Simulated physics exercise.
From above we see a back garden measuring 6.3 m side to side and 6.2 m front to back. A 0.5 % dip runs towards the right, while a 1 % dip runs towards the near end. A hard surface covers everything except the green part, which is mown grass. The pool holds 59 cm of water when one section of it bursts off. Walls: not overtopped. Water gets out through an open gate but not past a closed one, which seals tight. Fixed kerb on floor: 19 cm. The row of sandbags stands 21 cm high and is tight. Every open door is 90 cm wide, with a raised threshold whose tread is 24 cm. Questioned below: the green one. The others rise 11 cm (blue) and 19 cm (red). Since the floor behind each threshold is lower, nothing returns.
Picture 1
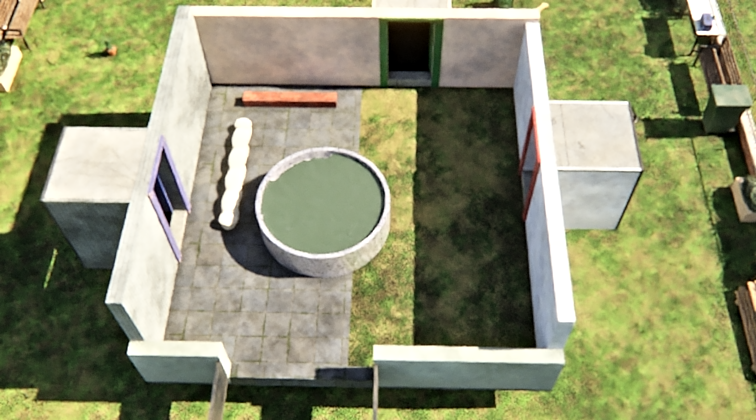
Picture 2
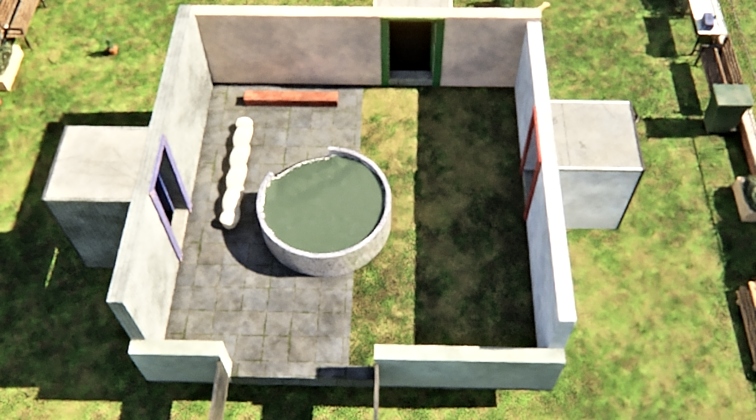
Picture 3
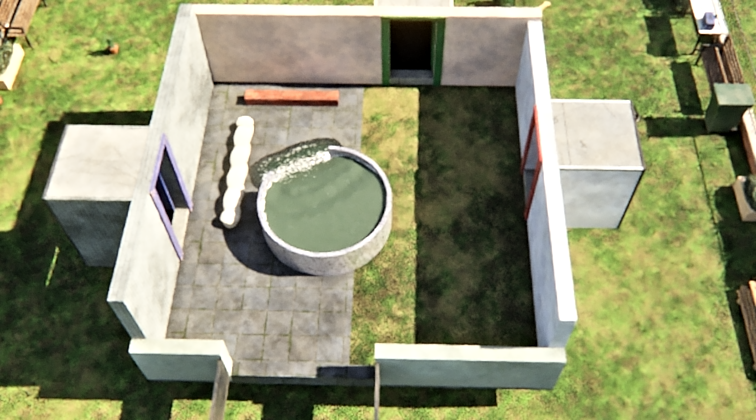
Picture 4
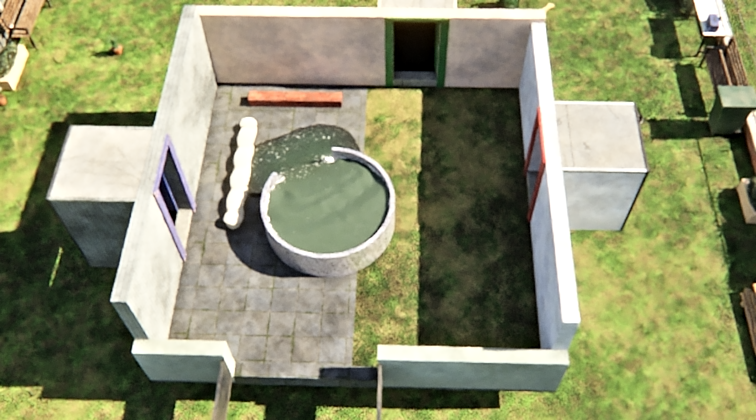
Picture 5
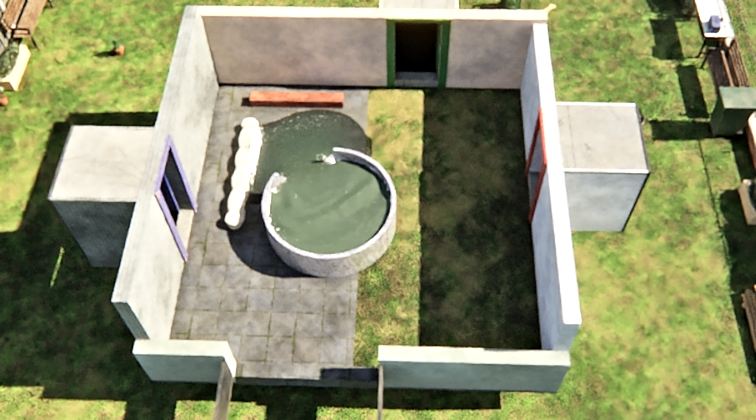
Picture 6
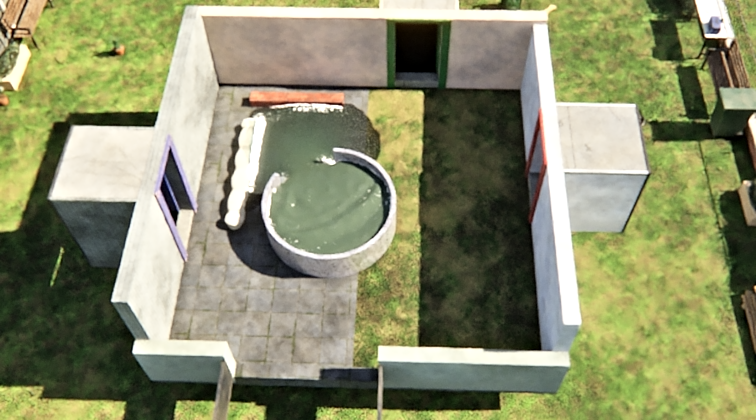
Water pouring from a gap in the far side of a round pool, spreading across grey paving inside a walled garden.
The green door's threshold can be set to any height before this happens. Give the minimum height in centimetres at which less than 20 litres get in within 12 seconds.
6 cm.
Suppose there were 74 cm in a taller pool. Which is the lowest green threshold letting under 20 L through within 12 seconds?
A step of about 7.0 cm does it.
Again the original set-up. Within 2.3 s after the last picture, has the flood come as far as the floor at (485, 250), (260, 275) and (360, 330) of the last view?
Untouched; soaked; untouched.
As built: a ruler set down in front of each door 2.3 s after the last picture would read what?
Door by door in cm - green 9, blue 2, red 0.
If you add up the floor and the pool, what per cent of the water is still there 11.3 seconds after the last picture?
Roughly 90 %.
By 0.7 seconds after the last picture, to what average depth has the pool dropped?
About 41 centimetres.
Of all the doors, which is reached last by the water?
The red door.
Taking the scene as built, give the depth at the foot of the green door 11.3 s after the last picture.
Some 5.0 centimetres.
Then, 0.7 s after the last picture water covers 20 % of the floor, deepest (38 cm) near (276, 113); it has not reached the green door.
Then, 2.3 s after the last picture water covers 35 % of the floor, deepest (29 cm) near (214, 112); 9 cm at the green door, 0 litres in over its 19 cm threshold.
Then, 11.3 s after the last picture water covers 95 % of the floor, deepest (12 cm) near (534, 372); 5 cm at the green door, 0 litres in over its 19 cm threshold.
At the green door as built, the water peaked near 10 cm, 3.9 s after the last picture.
Run again over the same 12 s with other heights there, 39 litres in over 4.5 cm, 12 litres over 6.5 cm. The limit of 20 litres is kept from about 6 cm up.
